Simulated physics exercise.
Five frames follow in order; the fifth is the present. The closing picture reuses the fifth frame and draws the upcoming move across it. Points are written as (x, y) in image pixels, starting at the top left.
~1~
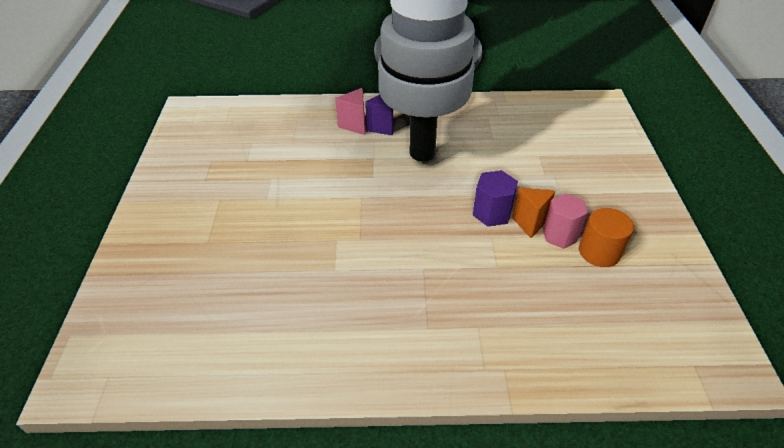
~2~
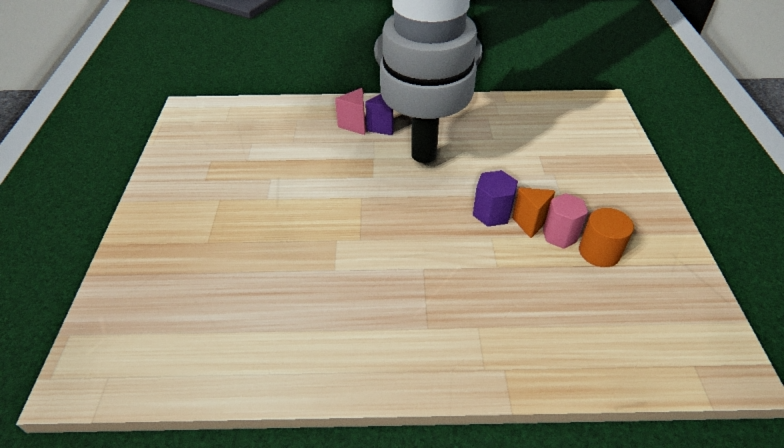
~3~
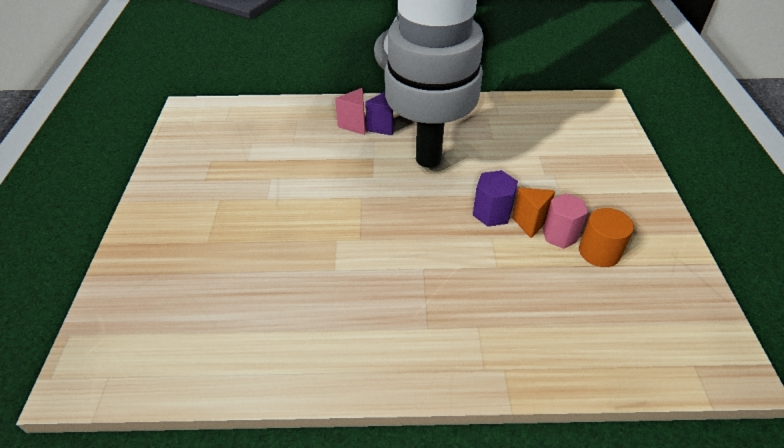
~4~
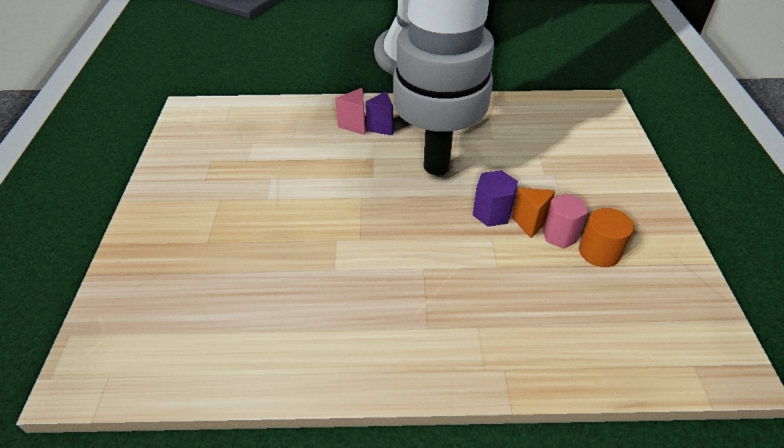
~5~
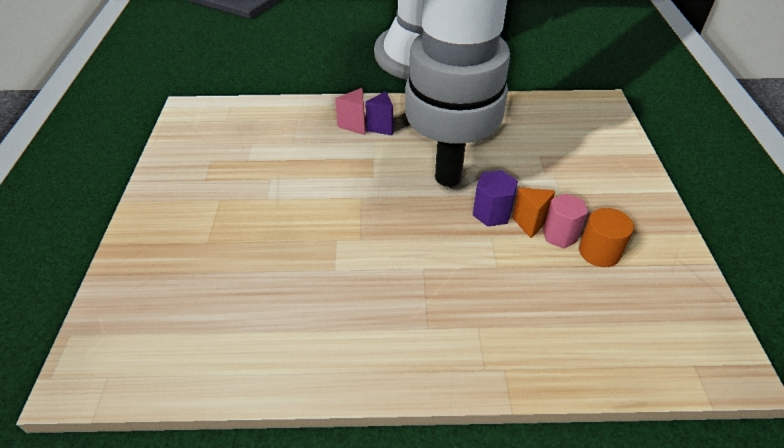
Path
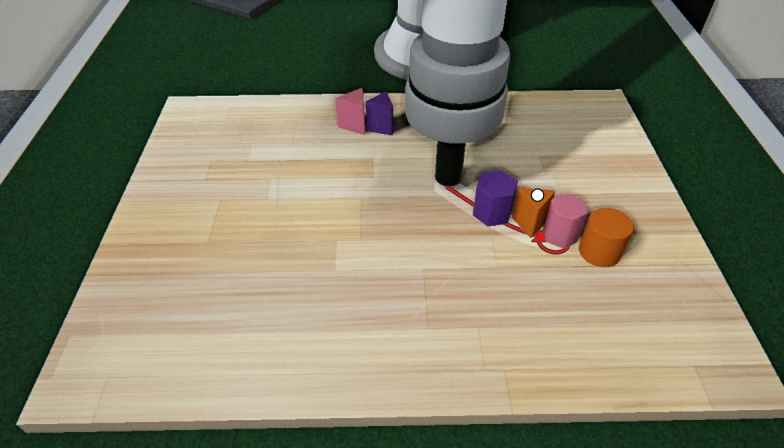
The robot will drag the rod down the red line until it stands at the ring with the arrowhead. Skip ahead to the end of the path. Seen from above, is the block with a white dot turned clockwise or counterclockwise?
It is turned anticlockwise.
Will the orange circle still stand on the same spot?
Going by the path, no.
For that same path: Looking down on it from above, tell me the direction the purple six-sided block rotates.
Spin direction: Clockwise.
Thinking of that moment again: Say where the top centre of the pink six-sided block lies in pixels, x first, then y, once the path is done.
I expect it at (595, 207).
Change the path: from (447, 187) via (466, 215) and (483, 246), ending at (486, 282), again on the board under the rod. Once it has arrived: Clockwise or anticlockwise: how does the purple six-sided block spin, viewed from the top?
It rotates counterclockwise.
The line goes from (447, 187) via (494, 217), ending at (553, 241); the dot is on the orange three-sided block.
What follows on the original path. One third of the way, rod at (479, 198); purple six-sided block at (510, 195), turned 15° clockwise; orange three-sided block at (549, 201), turned 35° anticlockwise; pink six-sided block at (578, 207); orange circle at (617, 224).
Two thirds of the way, rod at (515, 217); purple six-sided block at (536, 221), turned 60° clockwise; orange three-sided block at (568, 223), turned 80° anticlockwise; pink six-sided block at (584, 207), turned 25° anticlockwise; orange circle at (620, 224).
At the end, rod at (556, 232); purple six-sided block at (552, 235), turned 90° clockwise; orange three-sided block at (588, 235), turned 95° anticlockwise; pink six-sided block at (595, 207), turned 40° anticlockwise; orange circle at (632, 226).
